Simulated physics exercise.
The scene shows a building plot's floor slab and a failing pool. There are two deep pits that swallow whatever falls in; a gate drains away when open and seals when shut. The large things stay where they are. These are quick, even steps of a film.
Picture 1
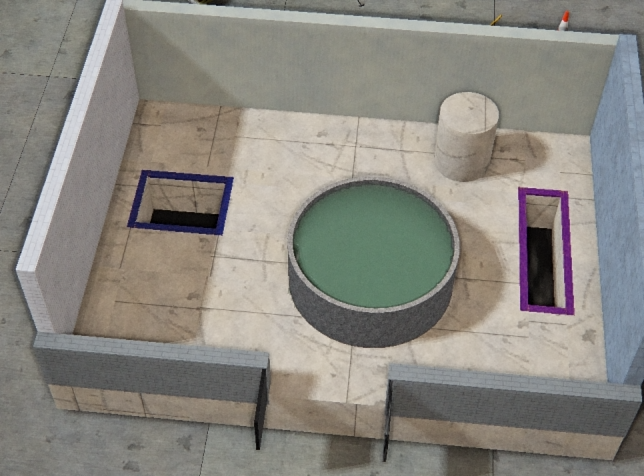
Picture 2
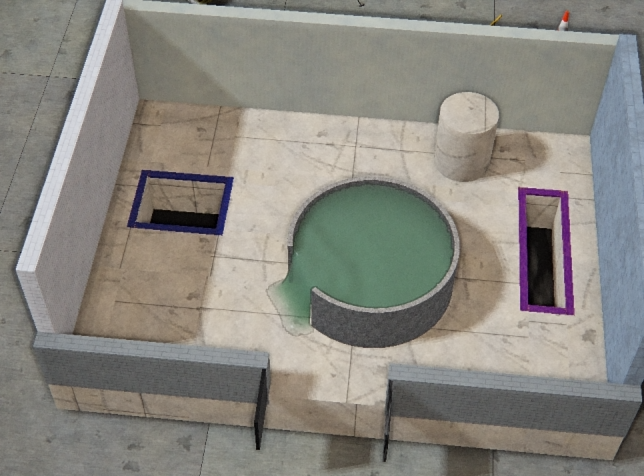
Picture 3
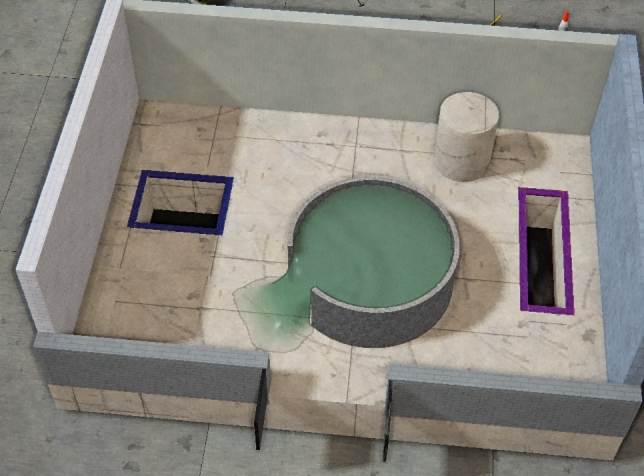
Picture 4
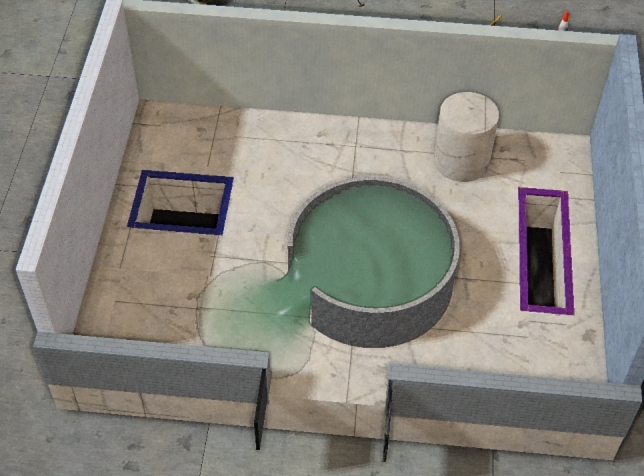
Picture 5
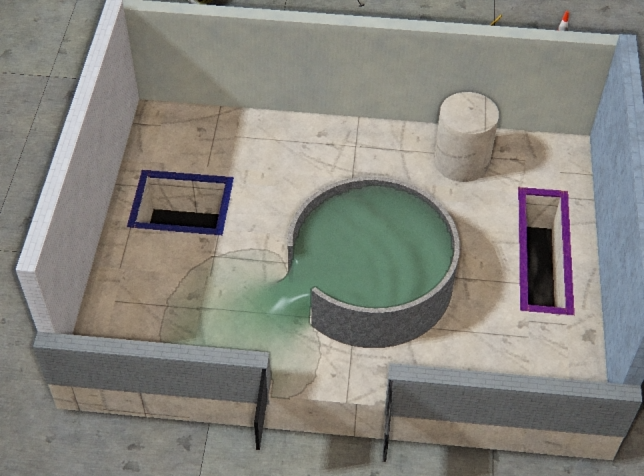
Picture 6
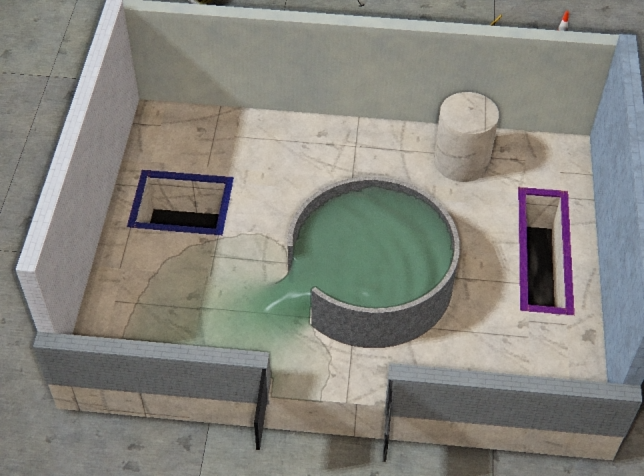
At the start, a round pool of green water stands whole and still on a walled floor slab, between two framed openings and near a pale cylinder. A gap then opens in its lower left side, and water pours out, spreading left and toward the front wall in a widening, thinning sheet.
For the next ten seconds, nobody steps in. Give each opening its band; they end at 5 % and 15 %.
In the end the gate drains a share of five to fifteen per cent; the purple pit drains a share short of five per cent; the blue pit drains a share exceeding fifteen per cent.
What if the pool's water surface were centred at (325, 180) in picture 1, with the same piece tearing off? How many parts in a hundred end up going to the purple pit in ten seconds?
Within ten seconds, 10 percent of the total ends up in the purple pit.
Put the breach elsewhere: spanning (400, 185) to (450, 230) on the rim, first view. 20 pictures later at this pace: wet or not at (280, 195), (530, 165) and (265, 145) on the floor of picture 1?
Unsoaked, then soaked, then soaked.
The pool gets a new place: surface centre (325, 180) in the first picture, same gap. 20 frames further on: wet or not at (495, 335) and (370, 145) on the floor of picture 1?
Result, in sequence: Unreached; unreached.
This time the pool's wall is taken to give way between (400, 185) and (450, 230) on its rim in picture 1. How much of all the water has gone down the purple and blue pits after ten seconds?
The purple pit takes 55 per cent and the blue pit 8 per cent.
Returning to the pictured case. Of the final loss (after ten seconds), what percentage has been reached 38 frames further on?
I make it 60 per cent.
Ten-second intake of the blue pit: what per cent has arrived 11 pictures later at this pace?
About 0 per cent.
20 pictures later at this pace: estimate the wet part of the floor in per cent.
That should be about 35 %.
A moment on, water covers 25 % of the floor; the gate 1 %, the purple pit 0 %, the blue pit 0 %.
Next, water covers 25 % of the floor; the gate 2 %, the purple pit 0 %, the blue pit 1 %.
Then, water covers 35 % of the floor; the gate 3 %, the purple pit 0 %, the blue pit 9 %.
Later, water covers 60 % of the floor; the gate 5 %, the purple pit 0 %, the blue pit 24 %.
In the end, water covers 80 % of the floor; the gate 7 %, the purple pit 1 %, the blue pit 39 %.
